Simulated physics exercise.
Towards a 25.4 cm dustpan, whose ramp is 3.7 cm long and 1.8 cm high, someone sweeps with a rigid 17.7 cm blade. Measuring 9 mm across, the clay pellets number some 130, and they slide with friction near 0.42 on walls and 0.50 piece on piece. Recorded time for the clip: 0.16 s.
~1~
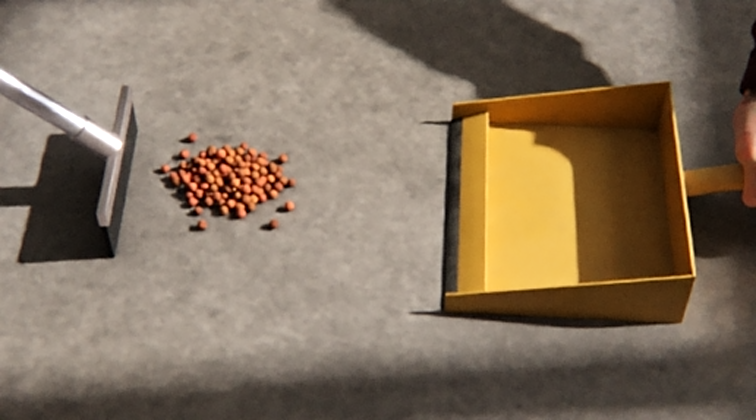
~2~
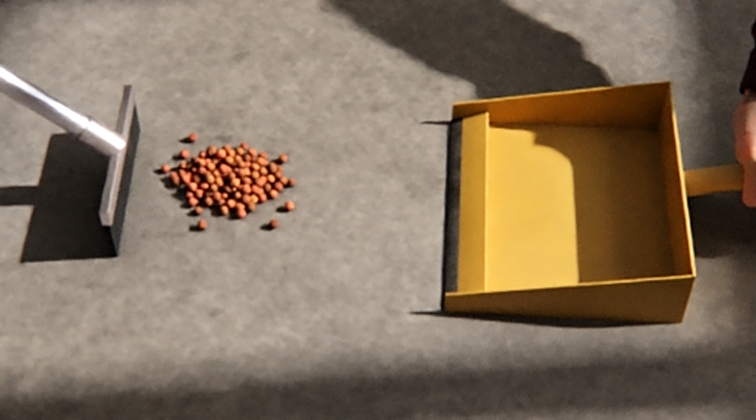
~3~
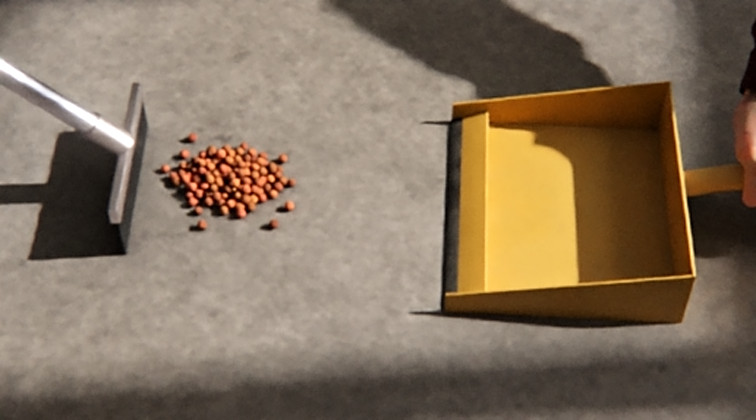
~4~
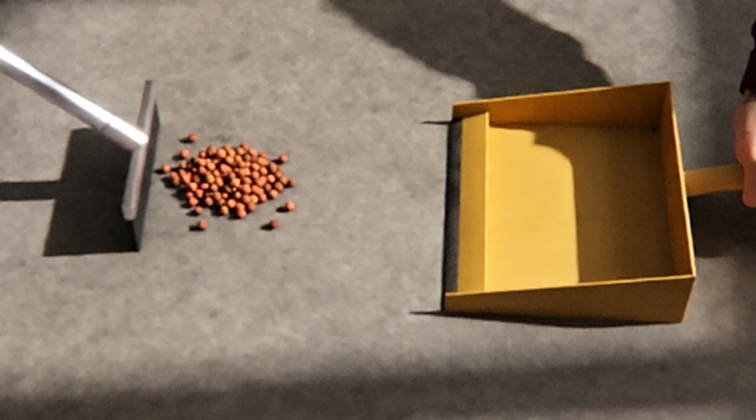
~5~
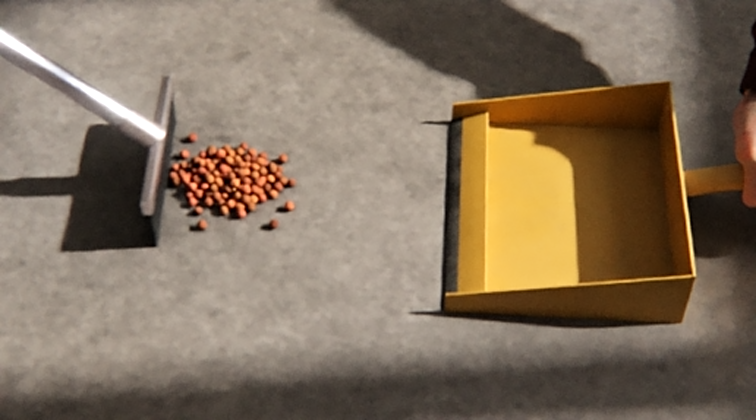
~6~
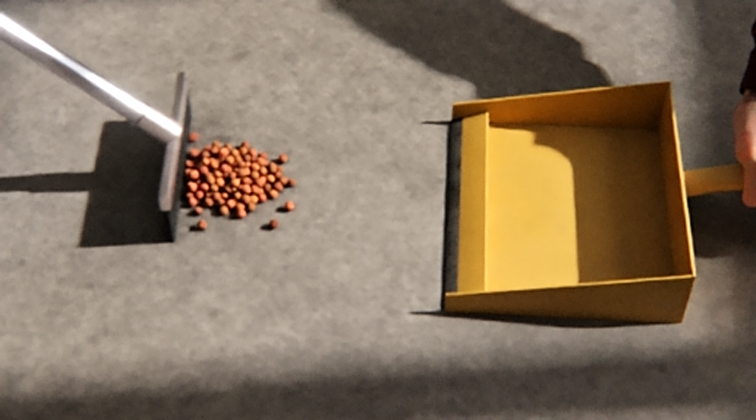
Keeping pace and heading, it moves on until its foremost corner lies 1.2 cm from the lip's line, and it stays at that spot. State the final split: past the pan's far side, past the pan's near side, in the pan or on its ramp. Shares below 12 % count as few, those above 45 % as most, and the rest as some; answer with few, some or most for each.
Final split: Past the pan's far side: Some; past the pan's near side: Few; in the pan or on its ramp: Some.
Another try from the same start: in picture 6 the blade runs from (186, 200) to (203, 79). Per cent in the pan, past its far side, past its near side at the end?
Pan 25 % / far 25 % / near 0 %.
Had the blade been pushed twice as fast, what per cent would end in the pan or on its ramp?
Then near 30 in a hundred.
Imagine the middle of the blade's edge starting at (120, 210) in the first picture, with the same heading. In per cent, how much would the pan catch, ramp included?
Roughly 30 percent would end up there.
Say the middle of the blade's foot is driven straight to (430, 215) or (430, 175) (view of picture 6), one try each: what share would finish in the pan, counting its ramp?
Roughly 40 per cent for the first try and 45 per cent for the second.
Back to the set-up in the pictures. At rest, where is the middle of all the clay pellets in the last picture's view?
Somewhere around (454, 142) in the final frame.
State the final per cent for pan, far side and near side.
Far side 30, near side 0, pan 20.
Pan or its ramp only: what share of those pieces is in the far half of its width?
100 per cent.
Then, 0.25 s after the last picture, middle of the blade 15 cm from the lip; 0 % over the lip, far side 5 %, near side 0 %.
Then, 0.41 s after the last picture, middle of the blade 7 cm from the lip; 0 % over the lip, far side 20 %, near side 0 %.
Then, 0.70 s after the last picture, middle of the blade 2 cm from the lip; 25 % over the lip, far side 30 %, near side 0 %.
In the end, far side 30 %, near side 0 %, pan 20 %, in front of the lip or behind the blade 45 %.
